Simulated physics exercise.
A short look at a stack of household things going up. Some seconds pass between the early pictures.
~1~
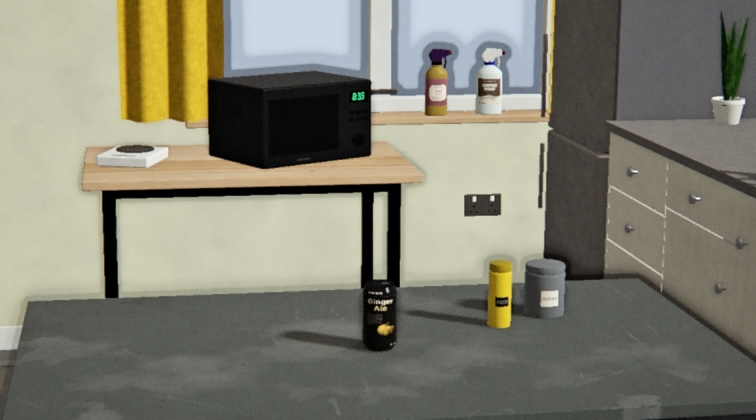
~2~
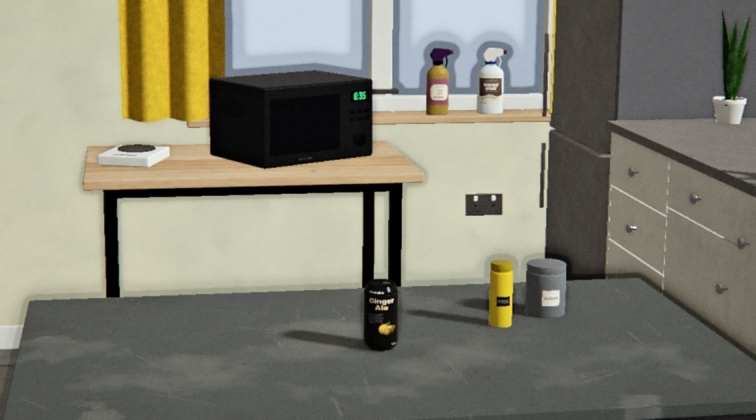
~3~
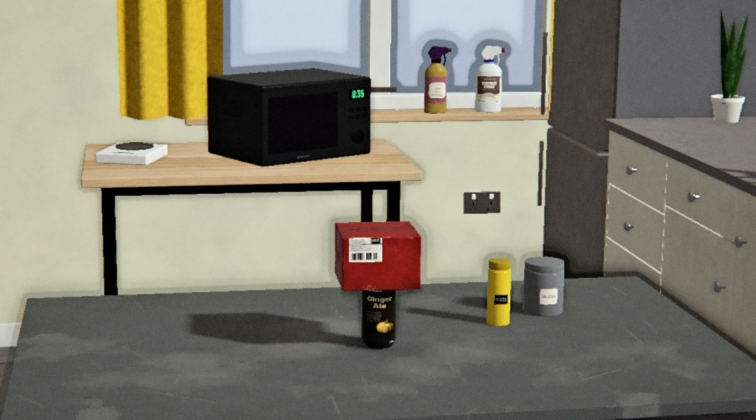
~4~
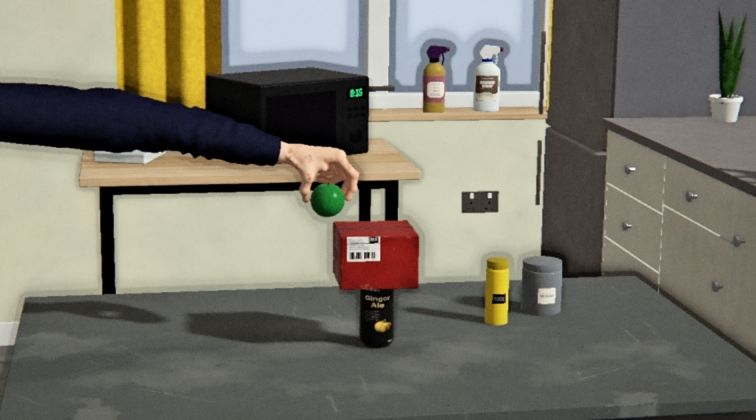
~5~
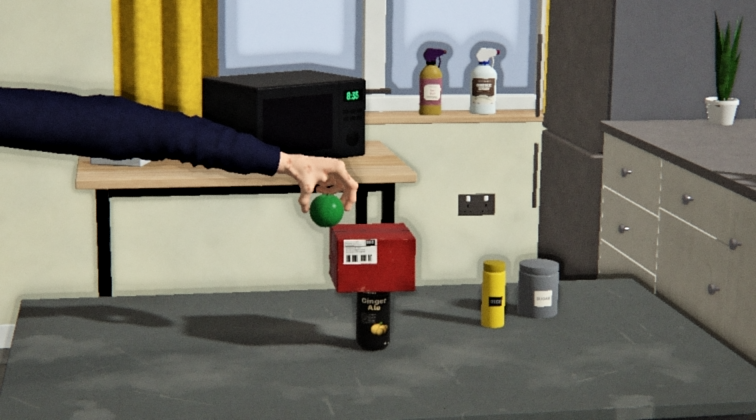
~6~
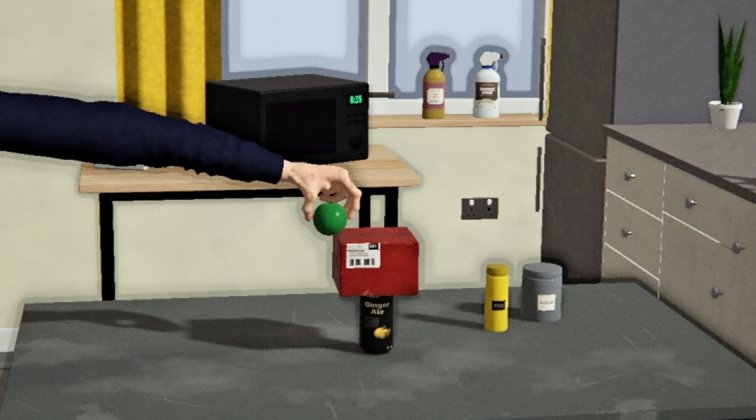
A red box appears atop a black can, then a hand lowers a green ball onto it.
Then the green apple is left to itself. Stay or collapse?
Outcome: The pile comes apart.
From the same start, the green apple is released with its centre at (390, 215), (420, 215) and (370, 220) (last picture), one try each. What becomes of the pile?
First try: It holds; second try: It gives way; third try: It keeps its balance.
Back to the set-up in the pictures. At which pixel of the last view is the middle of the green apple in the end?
At about (237, 344).
Then, 0.40 s on from there, green apple now fallen; red box turned 59° from how it was put.
Then, 0.50 s on from there, red box now fallen.
In the end, fallen, red box and green apple; the other 3 unmoved. At the end, from the last picture's camera, green apple near (236, 344). The pile gives way.
